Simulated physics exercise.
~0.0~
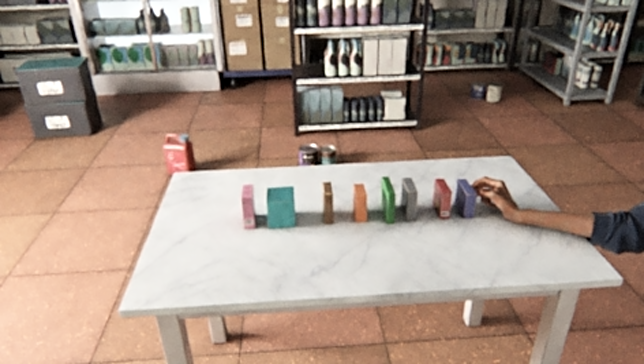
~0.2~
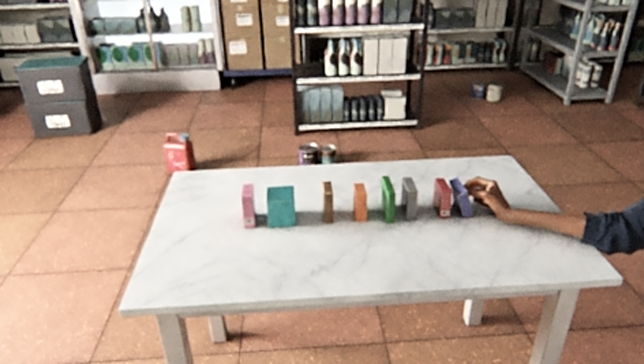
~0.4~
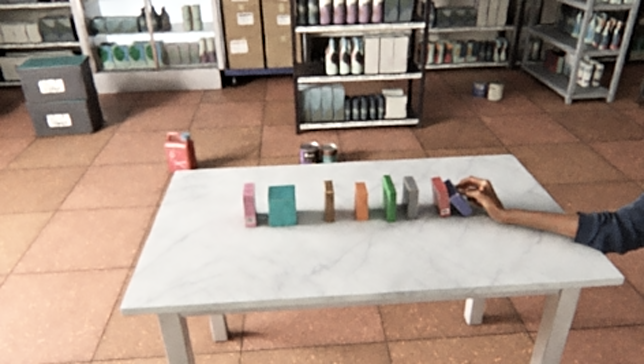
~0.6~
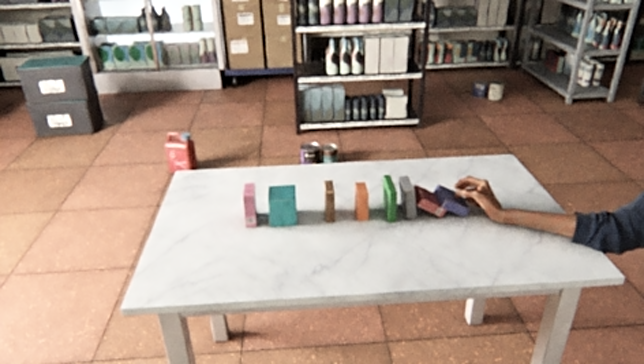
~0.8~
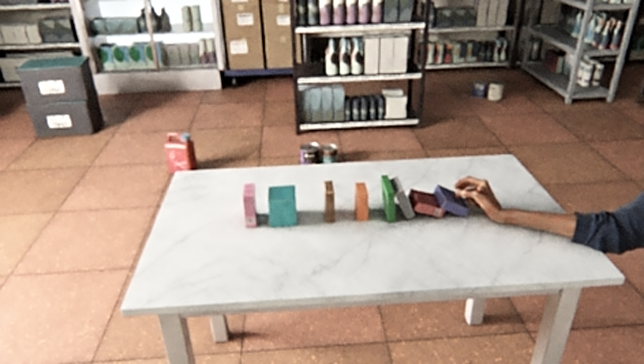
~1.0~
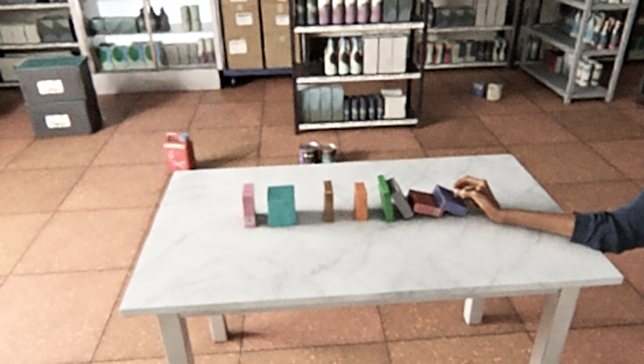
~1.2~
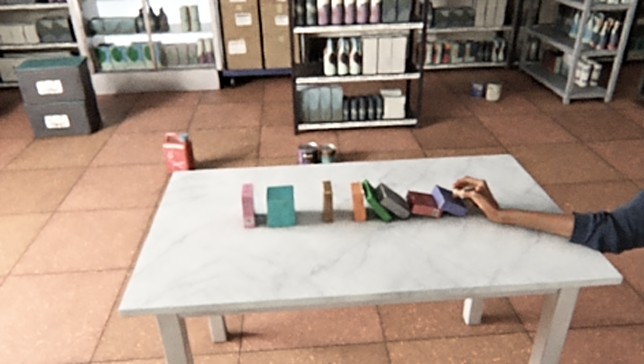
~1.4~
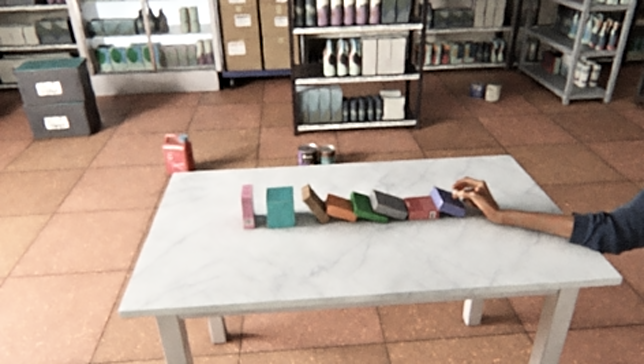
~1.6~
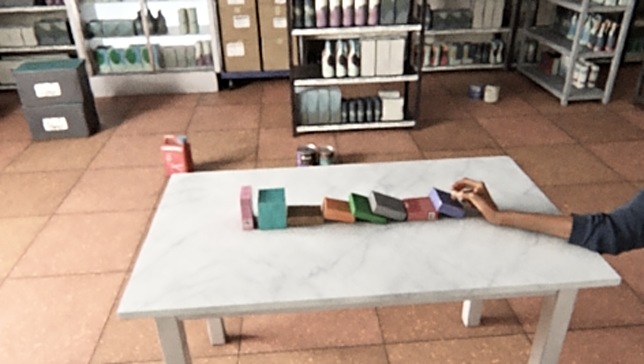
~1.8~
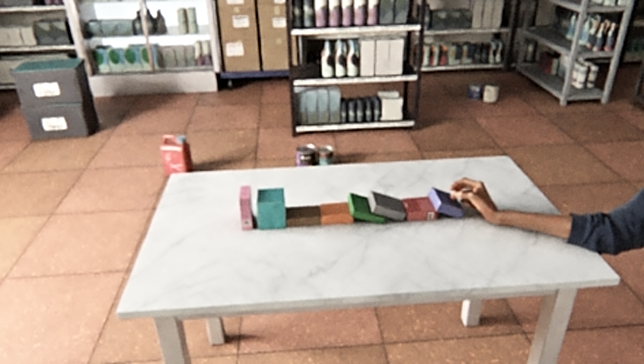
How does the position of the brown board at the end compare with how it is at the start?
At the start the brown board stands upright in the line, and by the end it is lying on its side on the table.
